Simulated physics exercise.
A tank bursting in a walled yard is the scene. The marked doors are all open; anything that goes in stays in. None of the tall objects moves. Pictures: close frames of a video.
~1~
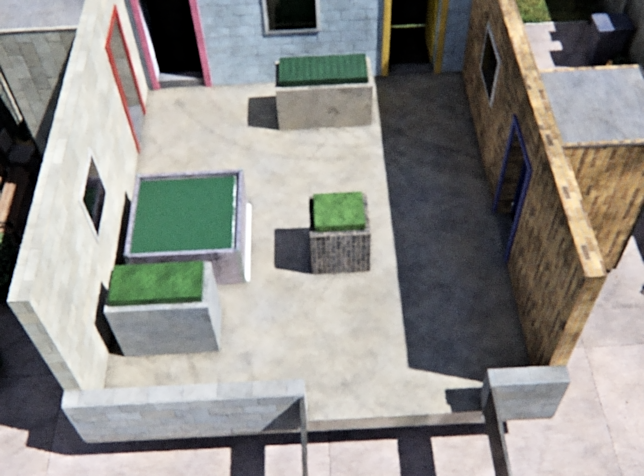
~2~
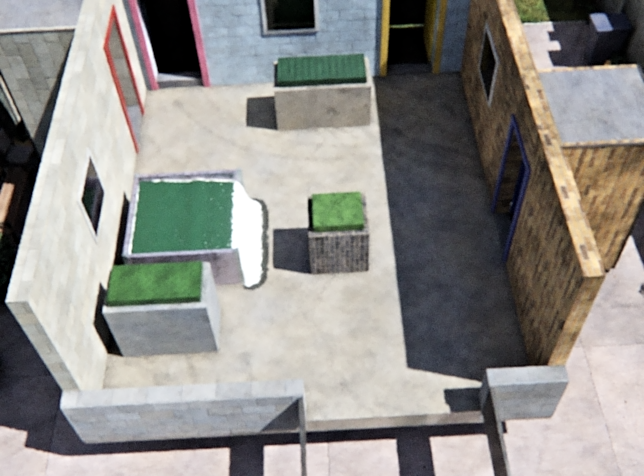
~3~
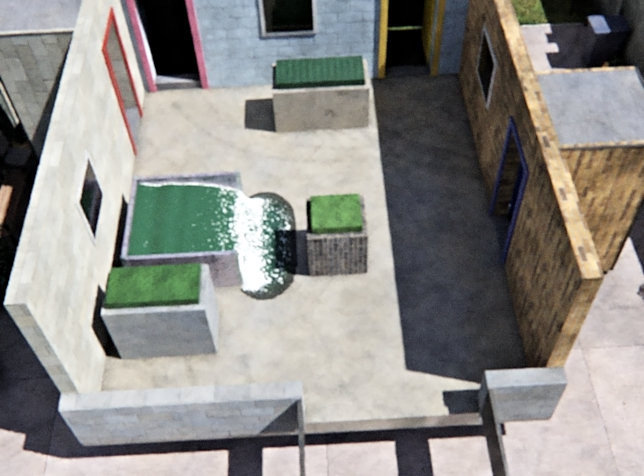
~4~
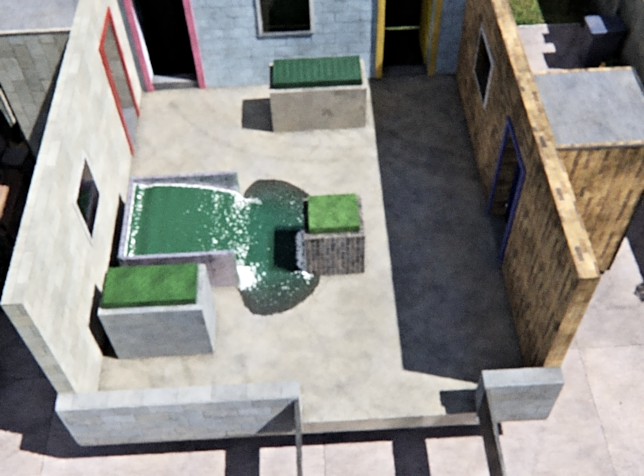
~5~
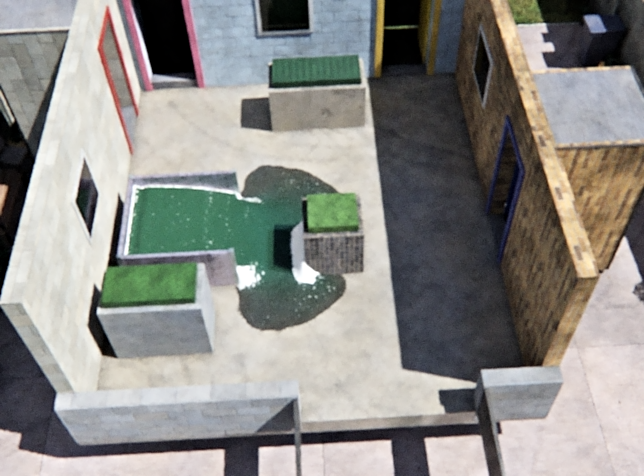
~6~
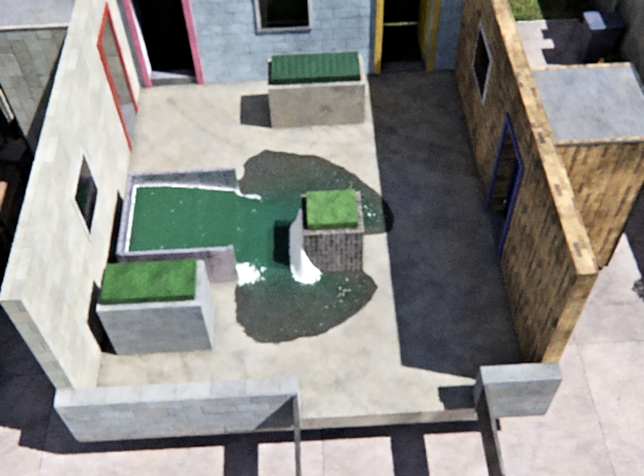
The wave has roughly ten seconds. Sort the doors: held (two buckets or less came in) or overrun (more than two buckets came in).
Sorted: Yellow door overrun, red door held, pink door held, blue door overrun.
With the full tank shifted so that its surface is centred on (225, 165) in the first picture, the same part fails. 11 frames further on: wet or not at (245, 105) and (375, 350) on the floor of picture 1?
Spot one ends up left untouched, spot two left untouched.
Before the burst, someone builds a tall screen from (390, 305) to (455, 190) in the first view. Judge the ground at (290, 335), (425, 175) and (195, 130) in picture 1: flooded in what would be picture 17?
In that order: Under water, wet, no water.
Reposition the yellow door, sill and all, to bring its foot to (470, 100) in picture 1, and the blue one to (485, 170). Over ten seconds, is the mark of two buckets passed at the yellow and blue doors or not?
Taking them in turn, the yellow door beats the threshold and the blue door beats the threshold.
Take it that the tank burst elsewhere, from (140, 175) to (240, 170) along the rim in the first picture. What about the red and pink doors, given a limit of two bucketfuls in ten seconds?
The red one falls short; the pink one exceeds the limit.
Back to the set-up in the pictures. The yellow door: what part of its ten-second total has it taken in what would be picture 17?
Roughly 0 %.
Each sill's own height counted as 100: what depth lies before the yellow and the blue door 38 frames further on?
About 100 and 120 %.
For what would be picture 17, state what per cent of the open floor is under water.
Around 55 percent, give or take.
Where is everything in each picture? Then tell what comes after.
In the first frame, still water in the water tank at (187, 214).
In the second frame, the front is at (248, 286), out from the gap at (240, 230).
In the third frame, the front is at (273, 293), out from the gap at (239, 235).
In the fourth frame, water pours out at (236, 236) and has run to (294, 301).
In the fifth frame, water pours out at (236, 236) and has run to a hidden place.
In the sixth frame, the front is at (388, 215), out from the gap at (235, 232).
A moment on, water covers 35 % of the floor; the yellow door not reached, the red door not reached, the pink door not reached, the blue door under two buckets in.
Next, water covers 55 % of the floor; the yellow door not reached, the red door not reached, the pink door not reached, the blue door under two buckets in.
Then, water covers 60 % of the floor; the yellow door under two buckets in, the red door not reached, the pink door not reached, the blue door over two buckets in.
Later, water covers 85 % of the floor; the yellow door over two buckets in, the red door wet at the sill, nothing in, the pink door wet at the sill, nothing in, the blue door over two buckets in.
In the end, water covers 95 % of the floor; the yellow door over two buckets in, the red door wet at the sill, nothing in, the pink door wet at the sill, nothing in, the blue door over two buckets in.
